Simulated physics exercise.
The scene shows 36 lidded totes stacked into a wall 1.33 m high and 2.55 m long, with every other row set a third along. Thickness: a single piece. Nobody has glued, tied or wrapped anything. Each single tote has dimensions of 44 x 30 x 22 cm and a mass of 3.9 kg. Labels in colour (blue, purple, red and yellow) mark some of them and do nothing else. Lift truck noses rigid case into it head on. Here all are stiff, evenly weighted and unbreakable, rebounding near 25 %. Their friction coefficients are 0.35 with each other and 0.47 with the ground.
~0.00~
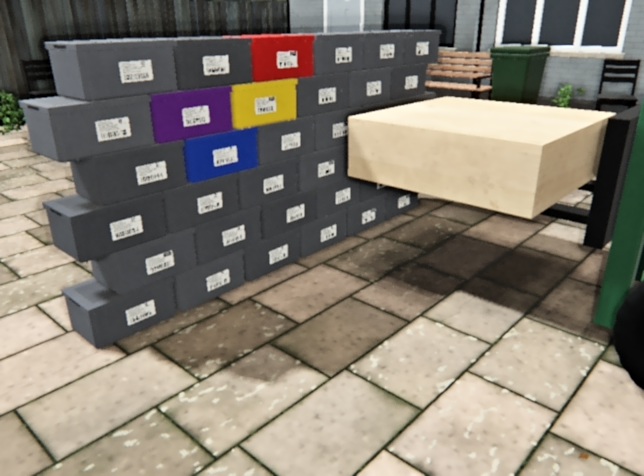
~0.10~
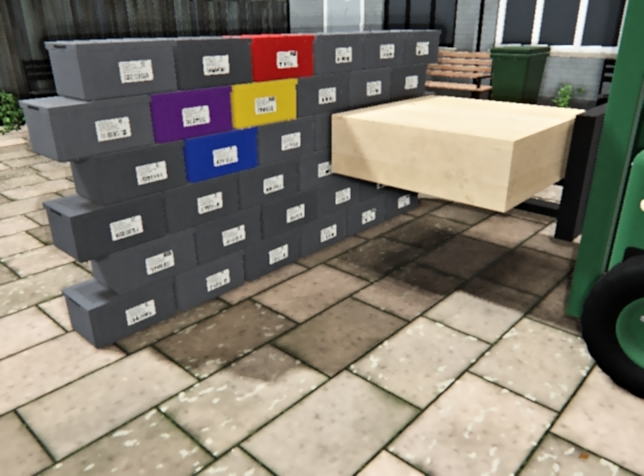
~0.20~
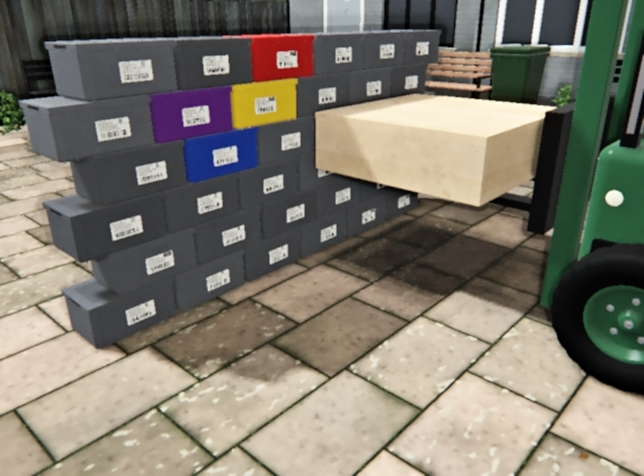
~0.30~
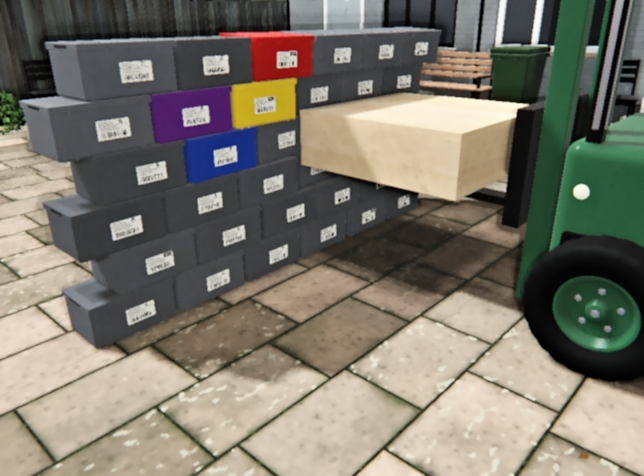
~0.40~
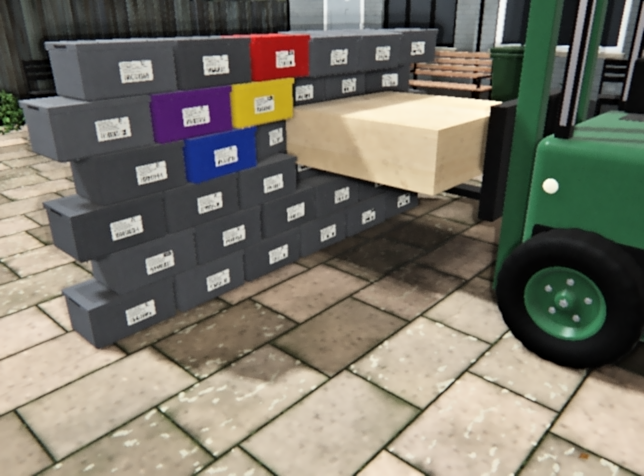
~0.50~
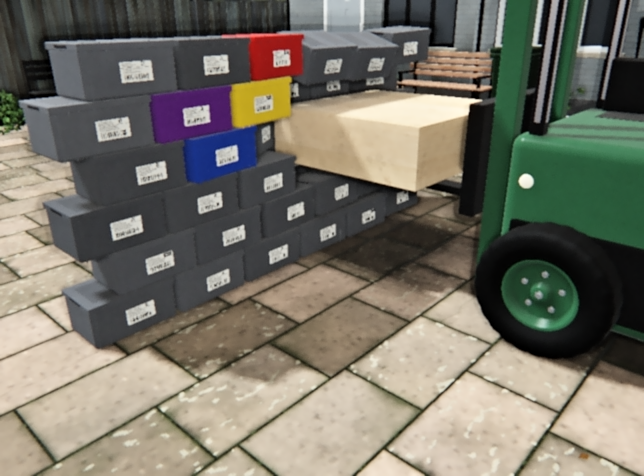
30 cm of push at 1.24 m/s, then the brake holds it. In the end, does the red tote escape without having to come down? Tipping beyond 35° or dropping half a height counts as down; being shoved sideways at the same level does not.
No.
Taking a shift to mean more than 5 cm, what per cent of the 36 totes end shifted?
The answer is 50 percent.
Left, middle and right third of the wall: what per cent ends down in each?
In percent, the thirds read 10 on the left, 60 in the middle and 70 on the right.
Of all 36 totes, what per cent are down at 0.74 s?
By that time it is 30 percent.
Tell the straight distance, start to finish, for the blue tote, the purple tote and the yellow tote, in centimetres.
Start to finish, close to blue 0, purple 0, yellow 90 centimetres.
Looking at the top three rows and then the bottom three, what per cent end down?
For the top it's 70 in a hundred, for the bottom 20 in a hundred.
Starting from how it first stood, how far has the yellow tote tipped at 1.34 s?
40°.
After 0.74 s, 11 of the 36 totes down; red tote leaning 5°; yellow tote leaning 5°.
After 1.34 s, 15 of the 36 totes down; red tote leaning 36°, 8 cm lower; yellow tote leaning 36°.
At rest (2.9 s), 16 of the 36 totes down; red tote upside down; yellow tote on its side; blue tote unmoved. As the last picture would show them, middles, red tote near (136, 195), yellow tote near (170, 179).
